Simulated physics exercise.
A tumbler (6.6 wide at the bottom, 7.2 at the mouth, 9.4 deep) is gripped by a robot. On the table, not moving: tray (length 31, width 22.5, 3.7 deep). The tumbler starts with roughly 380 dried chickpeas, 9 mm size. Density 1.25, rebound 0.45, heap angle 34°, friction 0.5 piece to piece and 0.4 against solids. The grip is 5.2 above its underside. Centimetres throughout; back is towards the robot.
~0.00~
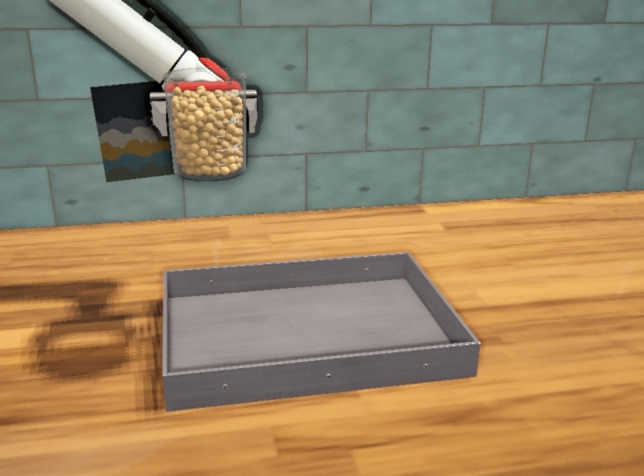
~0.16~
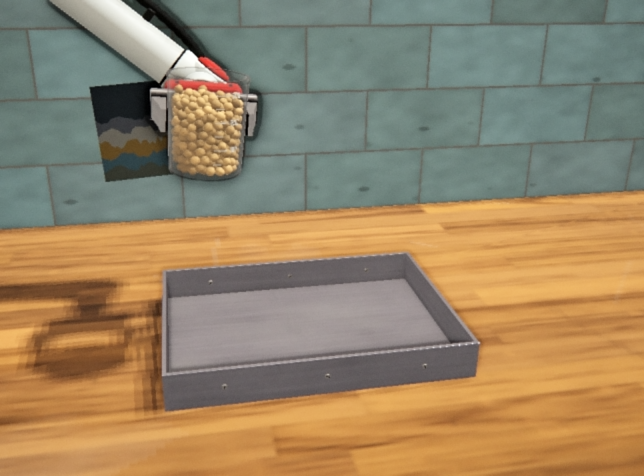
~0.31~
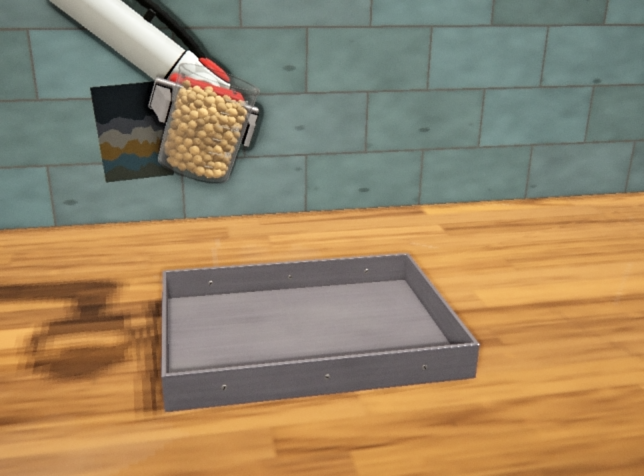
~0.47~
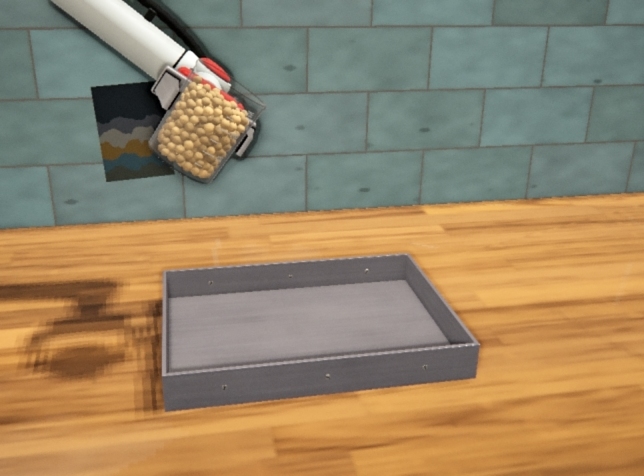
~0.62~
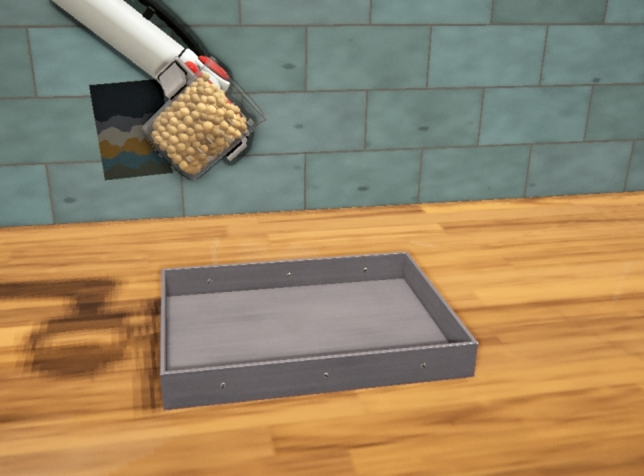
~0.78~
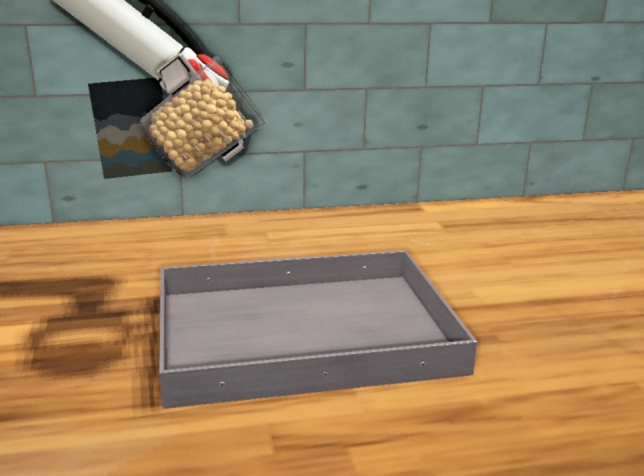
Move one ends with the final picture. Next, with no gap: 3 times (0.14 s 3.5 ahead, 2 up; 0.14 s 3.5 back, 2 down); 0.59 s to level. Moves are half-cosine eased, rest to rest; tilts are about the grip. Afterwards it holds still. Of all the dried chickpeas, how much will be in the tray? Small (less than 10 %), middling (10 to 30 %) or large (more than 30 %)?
A middling share, 10 to 30 %, ends in the tray.
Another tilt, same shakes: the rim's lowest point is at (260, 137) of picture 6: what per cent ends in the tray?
Some 60 per cent.
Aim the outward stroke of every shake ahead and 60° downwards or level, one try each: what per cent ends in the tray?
Some 0 and 15 per cent.
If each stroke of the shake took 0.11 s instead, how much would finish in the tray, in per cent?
In that case some 40 per cent.
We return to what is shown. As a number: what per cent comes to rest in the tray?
Roughly 20 per cent.
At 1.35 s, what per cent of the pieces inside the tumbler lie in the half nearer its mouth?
Some 40 per cent.
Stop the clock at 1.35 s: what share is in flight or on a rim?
About 8 per cent.
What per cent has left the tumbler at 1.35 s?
About 15 per cent by then.
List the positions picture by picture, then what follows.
Tumbler middle at (208, 125), level; upper third of the load around (206, 107), from x 175 to 240, top at y 90; 384 in the tumbler, in the first picture.
Tumbler middle at (207, 125), tilted 5° forward; upper third of the load around (205, 107), from x 175 to 240, top at y 90, in the second picture.
Tumbler middle at (206, 126), tilted 19° forward; upper third of the load around (205, 108), from x 170 to 245, top at y 85, in the third picture.
Tumbler middle at (205, 125), tilted 35° forward; upper third of the load around (206, 108), from x 160 to 245, top at y 80, in the fourth picture.
Tumbler middle at (203, 122), tilted 49° forward; upper third of the load around (203, 106), from x 155 to 245, top at y 75, in the fifth picture.
Tumbler middle at (202, 121), tilted 54° forward; upper third of the load around (203, 105), from x 155 to 250, top at y 85; 384 in the tumbler, in the sixth picture.
By 1.35 s, tilted 54° forward, highest piece 27 above the table; 320 in the tumbler, 32 in the tray, 32 in flight or on a rim.
By 1.92 s, tilted 26° forward, highest piece 28 above the table; 299 in the tumbler, 85 in the tray.
By 2.41 s, level, highest piece 29 above the table; 299 in the tumbler, 85 in the tray.
By 3.46 s, level, highest piece 29 above the table; 299 in the tumbler, 85 in the tray.
Final count, 299 in the tumbler, 85 in the tray. That is 22 % in the tray.
